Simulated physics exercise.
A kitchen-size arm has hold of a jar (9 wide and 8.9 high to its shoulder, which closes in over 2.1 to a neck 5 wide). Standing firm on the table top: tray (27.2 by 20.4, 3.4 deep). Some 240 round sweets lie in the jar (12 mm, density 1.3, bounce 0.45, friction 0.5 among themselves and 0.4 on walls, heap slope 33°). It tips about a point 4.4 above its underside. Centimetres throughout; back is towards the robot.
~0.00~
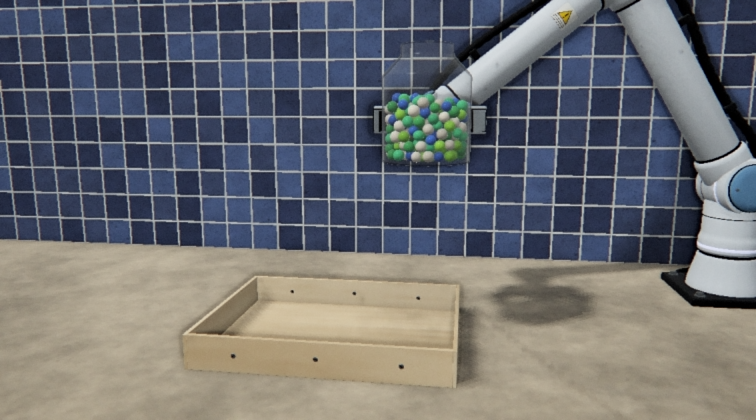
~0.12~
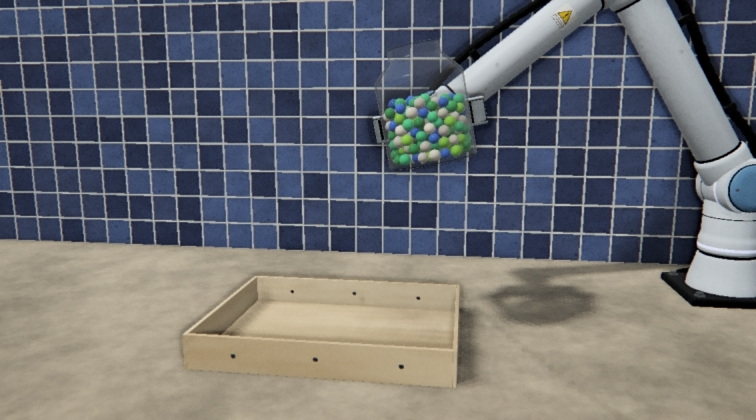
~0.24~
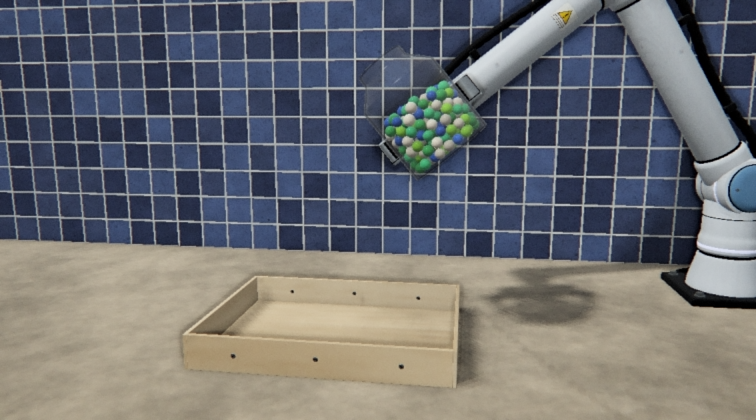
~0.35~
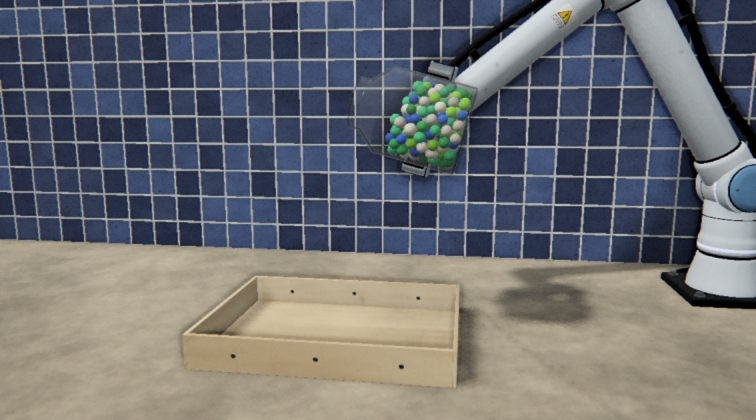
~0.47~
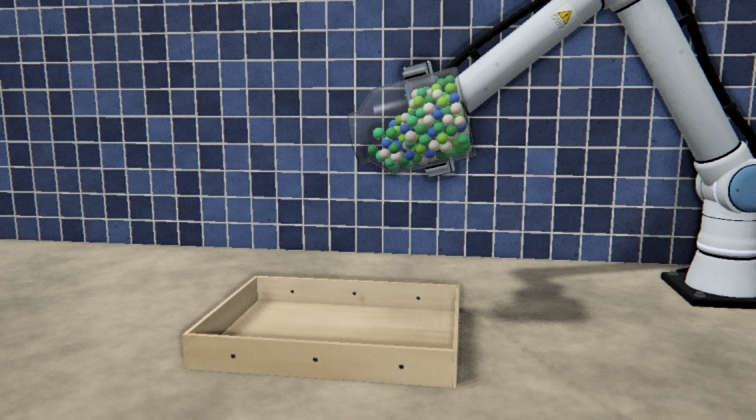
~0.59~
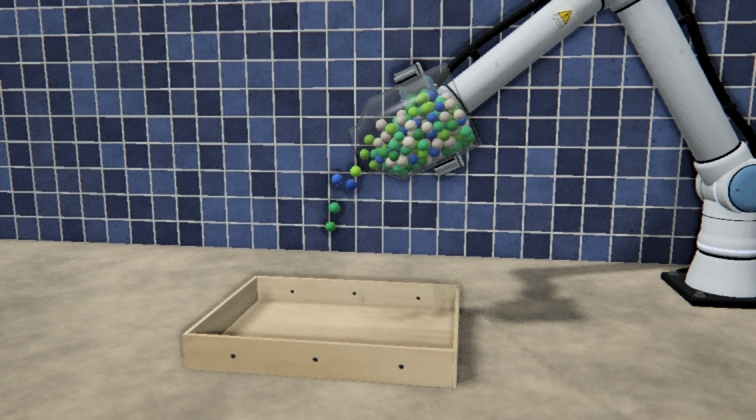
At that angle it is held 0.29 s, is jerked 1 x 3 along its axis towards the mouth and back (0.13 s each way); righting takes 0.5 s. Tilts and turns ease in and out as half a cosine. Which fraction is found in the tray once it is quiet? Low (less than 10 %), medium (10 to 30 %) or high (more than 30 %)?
Answer: Medium; 10 to 30 % of the round sweets finish in the tray.
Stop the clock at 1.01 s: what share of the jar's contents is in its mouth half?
Some 60 per cent.
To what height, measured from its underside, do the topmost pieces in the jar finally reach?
About 7.5 cm.
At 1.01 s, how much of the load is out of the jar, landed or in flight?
Near 10 per cent so far.
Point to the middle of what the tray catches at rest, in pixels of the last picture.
Near (287, 325).
After 1.01 s, tipped 115°, highest piece 25 above the table; 215 in the jar, 25 in the tray, 1 in flight or on a rim.
After 1.43 s, tipped 43°, highest piece 30 above the table; 208 in the jar, 30 in the tray, 3 in flight or on a rim.
After 1.84 s, upright, highest piece 28 above the table; 207 in the jar, 34 in the tray.
After 2.54 s, upright, highest piece 28 above the table; 207 in the jar, 34 in the tray.
At rest, 207 in the jar, 34 in the tray. That is 14 % in the tray.
